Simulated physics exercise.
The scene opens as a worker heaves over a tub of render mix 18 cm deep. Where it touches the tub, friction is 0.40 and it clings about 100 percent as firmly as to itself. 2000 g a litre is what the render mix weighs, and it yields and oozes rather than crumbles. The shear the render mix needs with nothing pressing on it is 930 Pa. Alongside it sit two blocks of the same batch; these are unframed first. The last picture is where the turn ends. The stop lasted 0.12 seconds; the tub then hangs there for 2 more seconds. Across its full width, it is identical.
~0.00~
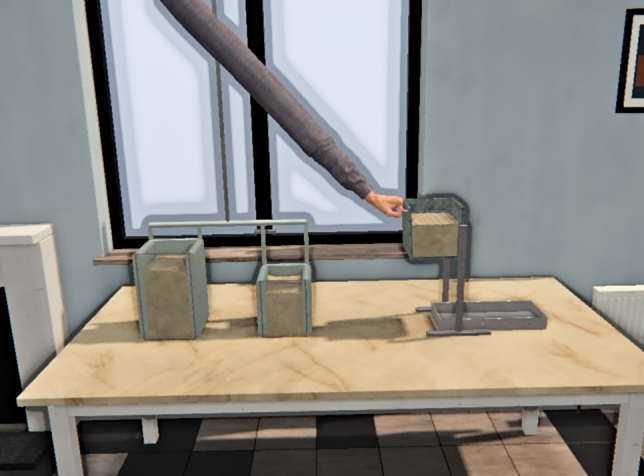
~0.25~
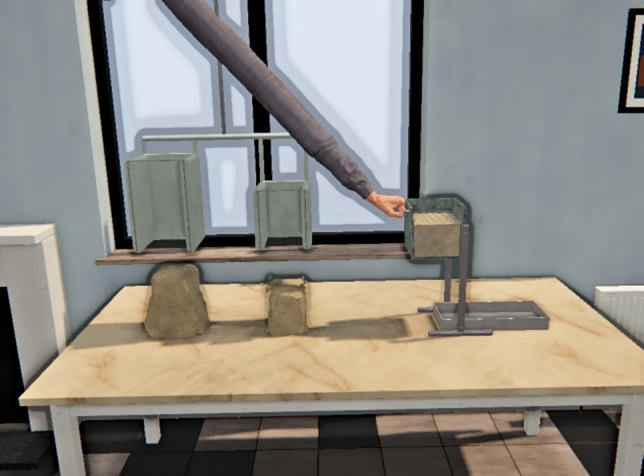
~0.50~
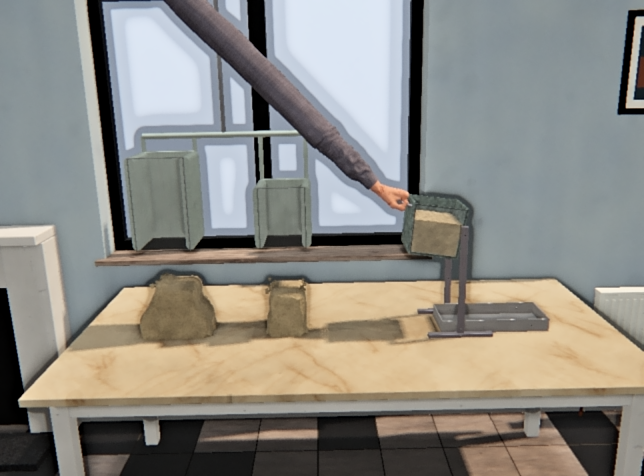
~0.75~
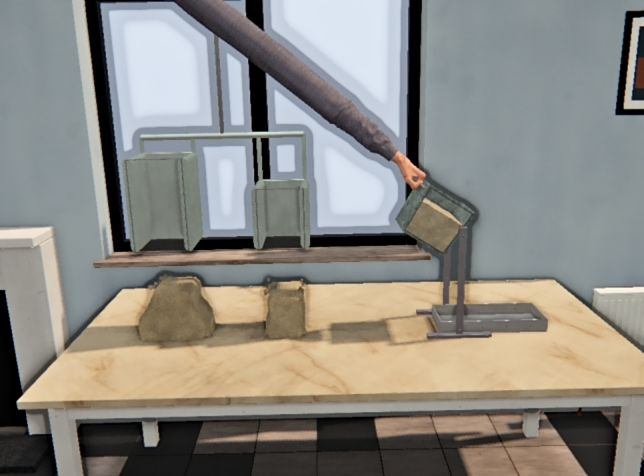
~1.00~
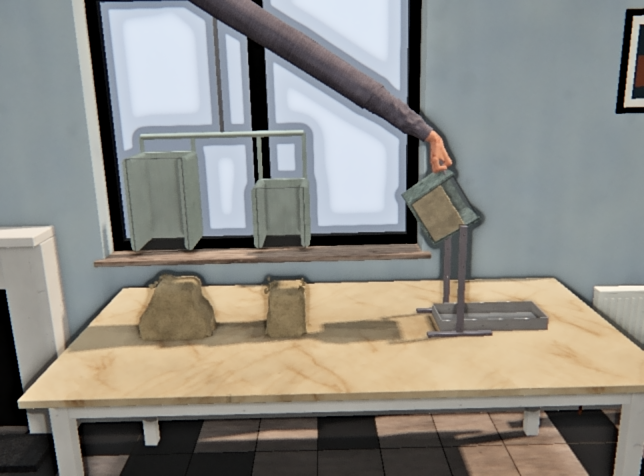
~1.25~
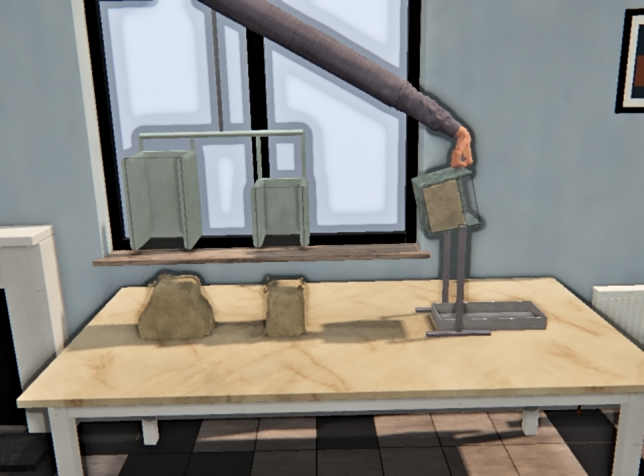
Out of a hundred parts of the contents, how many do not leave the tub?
Around 100 in every hundred.
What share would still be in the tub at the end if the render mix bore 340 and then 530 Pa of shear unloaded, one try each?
Expect about 100 in a hundred, then about 100 in a hundred.
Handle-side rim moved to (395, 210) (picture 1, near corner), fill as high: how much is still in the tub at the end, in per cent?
The tub would end up holding some 100 % of it.
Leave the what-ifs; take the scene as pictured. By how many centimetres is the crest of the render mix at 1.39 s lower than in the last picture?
Roughly 0 cm.
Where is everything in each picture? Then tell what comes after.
Handle-side rim at (411, 209), tilt 0 degrees; highest point of the render mix at (453, 223); test blocks 28 cm, 18 cm high (left to right), in the first frame.
Handle-side rim at (413, 209), tilt 0 degrees; highest point of the render mix at (455, 223); test blocks 24 cm, 18 cm high (left to right), in the second frame.
Handle-side rim at (417, 203), tilt 8 degrees; highest point of the render mix at (419, 219); test blocks 21 cm, 18 cm high (left to right), in the third frame.
Handle-side rim at (431, 187), tilt 33 degrees; highest point of the render mix at (425, 202); test blocks 21 cm, 18 cm high (left to right), in the fourth frame.
Handle-side rim at (454, 175), tilt 58 degrees; highest point of the render mix at (440, 187); test blocks 21 cm, 18 cm high (left to right), in the fifth frame.
Handle-side rim at (472, 174), tilt 77 degrees; highest point of the render mix at (454, 181); test blocks 21 cm, 18 cm high (left to right), in the sixth frame.
By 1.39 s, the tub is at 77 degrees and holds 100 %.
By 1.56 s, the tub is at 77 degrees and holds 100 %.
By 1.73 s, the tub is at 77 degrees and holds 100 %.
By 1.90 s, the tub is at 77 degrees and holds 100 %.
By 3.25 s, at the end, the tub is at 77 degrees and holds 100 %.
